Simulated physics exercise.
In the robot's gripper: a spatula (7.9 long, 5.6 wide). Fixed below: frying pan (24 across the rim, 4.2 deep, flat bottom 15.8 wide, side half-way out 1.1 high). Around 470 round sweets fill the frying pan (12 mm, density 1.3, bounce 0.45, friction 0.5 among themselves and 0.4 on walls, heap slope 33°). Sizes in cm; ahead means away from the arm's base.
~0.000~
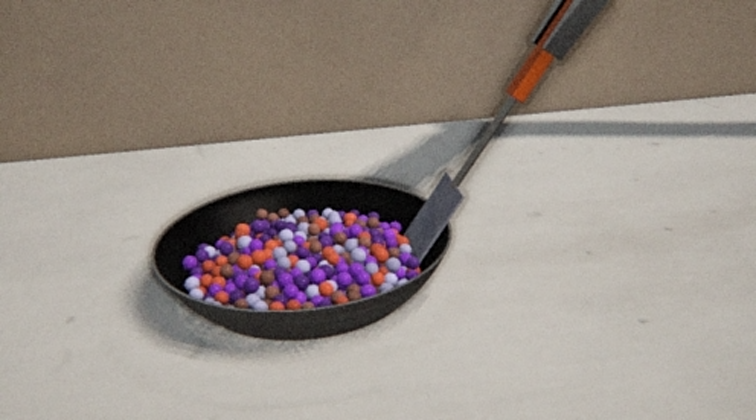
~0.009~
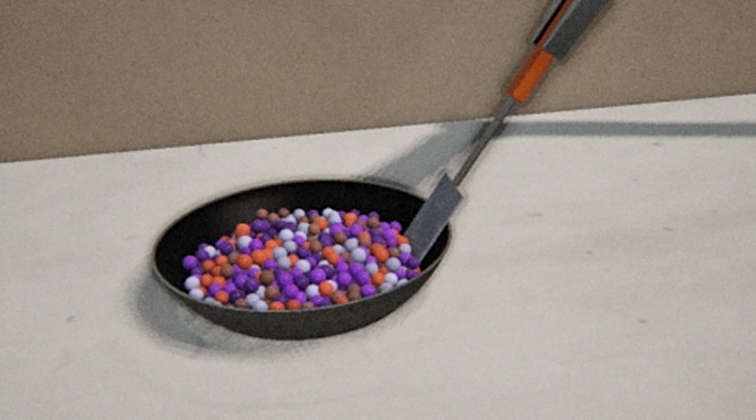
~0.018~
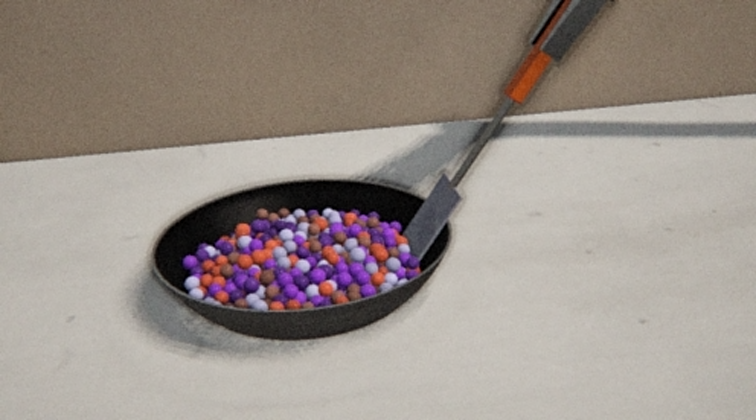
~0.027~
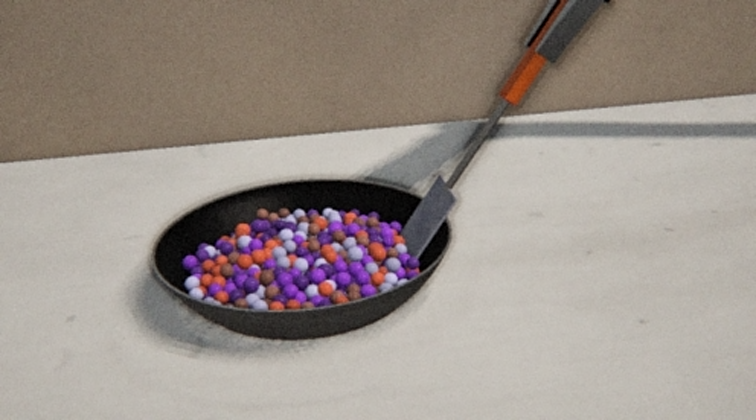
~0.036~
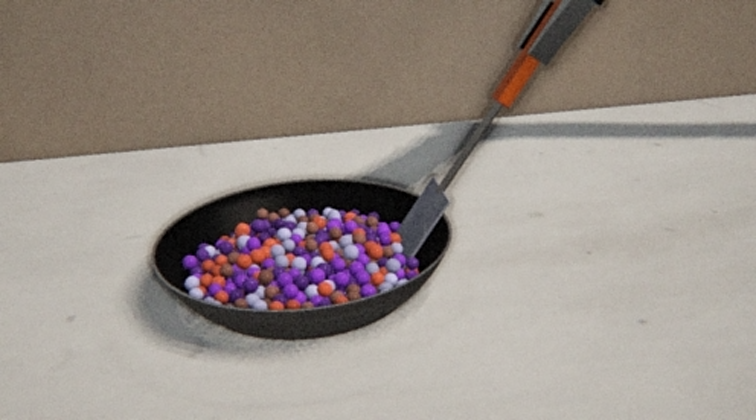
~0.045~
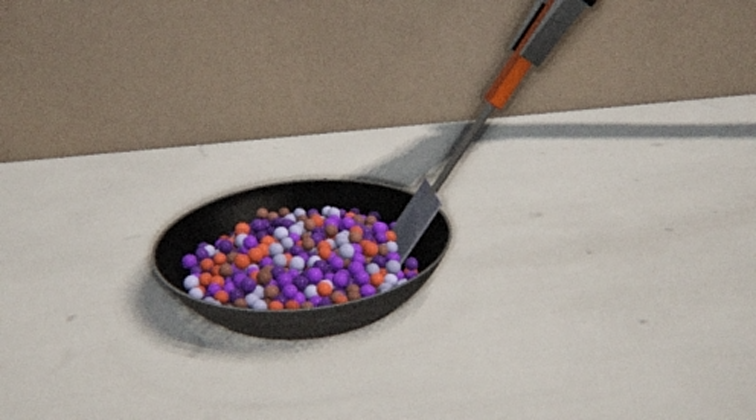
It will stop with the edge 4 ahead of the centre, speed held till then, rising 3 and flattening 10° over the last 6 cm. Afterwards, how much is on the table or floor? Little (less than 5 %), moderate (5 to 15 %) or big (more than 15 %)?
On the table or floor the share is little, less than 5 %.
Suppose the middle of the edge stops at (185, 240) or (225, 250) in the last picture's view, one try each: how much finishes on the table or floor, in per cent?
About 25 and 10 per cent.
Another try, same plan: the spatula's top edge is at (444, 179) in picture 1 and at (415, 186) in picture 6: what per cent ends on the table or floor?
Some 10 per cent.
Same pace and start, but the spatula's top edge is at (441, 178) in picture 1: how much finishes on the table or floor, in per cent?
Some 0 per cent.
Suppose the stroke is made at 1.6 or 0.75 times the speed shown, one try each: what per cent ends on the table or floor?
About 10 and 0 per cent.
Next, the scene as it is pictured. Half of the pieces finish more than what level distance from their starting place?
About 2 cm.
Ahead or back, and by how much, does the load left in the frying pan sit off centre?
Some 3.0 cm ahead.
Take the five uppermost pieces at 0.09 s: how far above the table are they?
Some 5 cm.
After 0.09 s, sloping 55°, highest piece 6 above the table; 469 in the frying pan.
After 0.14 s, sloping 50°, highest piece 6 above the table; 469 in the frying pan.
After 0.37 s, sloping 45°, highest piece 6 above the table; 465 in the frying pan, 2 on the table or floor, 2 on the blade or in flight.
After 1.42 s, sloping 45°, highest piece 5 above the table; 464 in the frying pan, 5 on the table or floor.
At rest, 464 in the frying pan, 5 on the table or floor. That is 1 % on the table or floor.
